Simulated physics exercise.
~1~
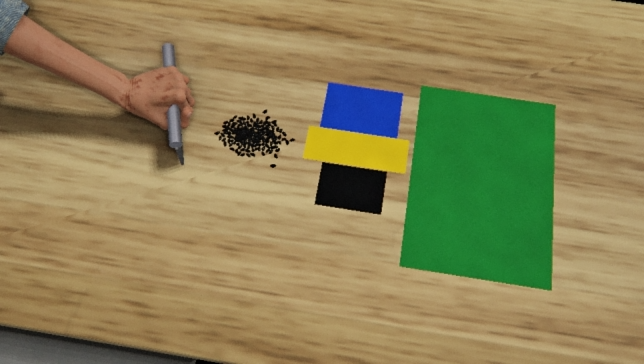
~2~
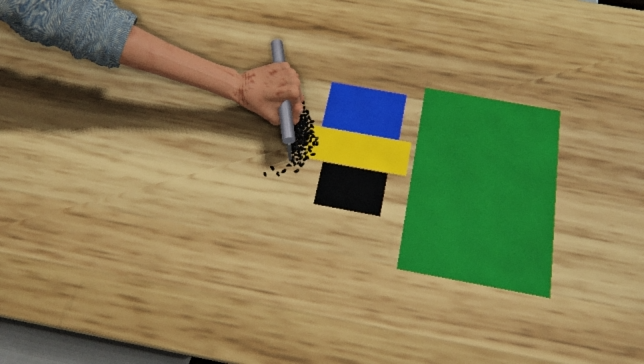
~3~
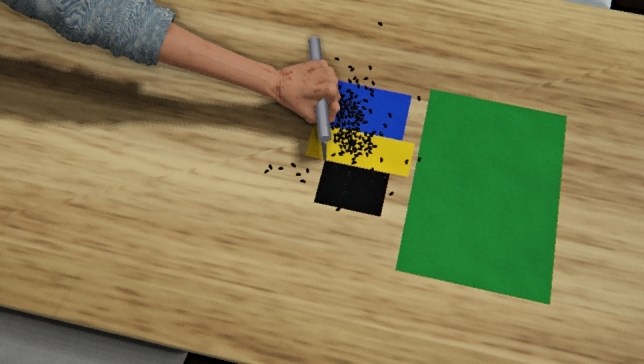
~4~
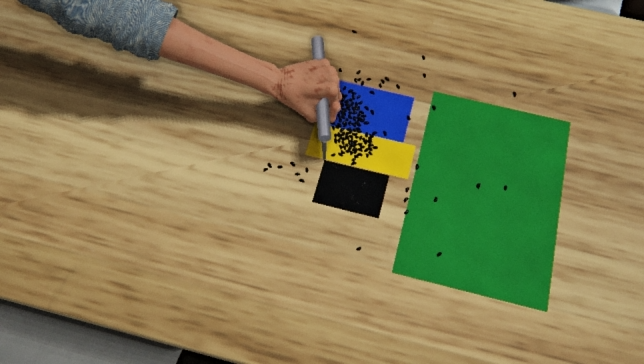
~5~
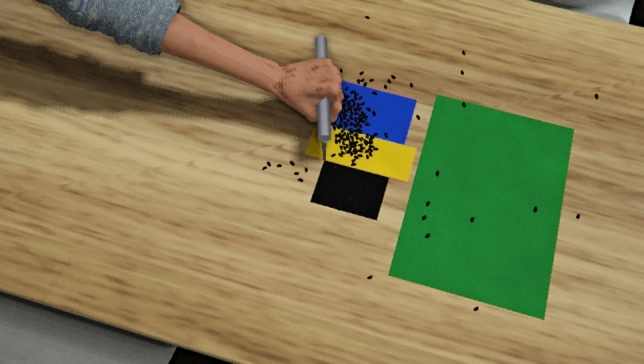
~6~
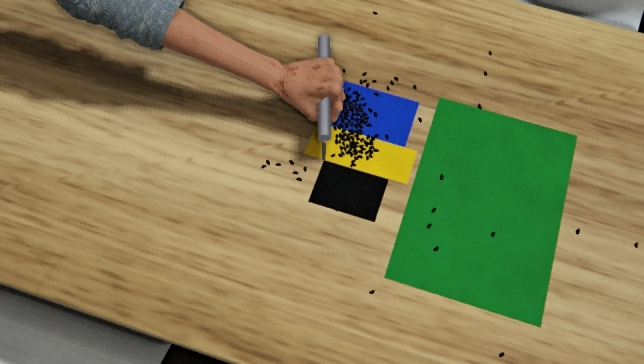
A hand in a grey sleeve grips a grey scraper upright at the left of a pale wooden tabletop, seen from above at a slight tilt. To its right lie a heap of small black beans, overlapping blue, yellow and black sheets, and a large green sheet. The hand pushes the scraper rightwards into the beans, driving them onto the coloured sheets, then stops at the yellow sheet's left edge. Some beans scatter onward across the green sheet and bare wood. Most finally rest clustered on the blue and yellow, with a few strays left behind.
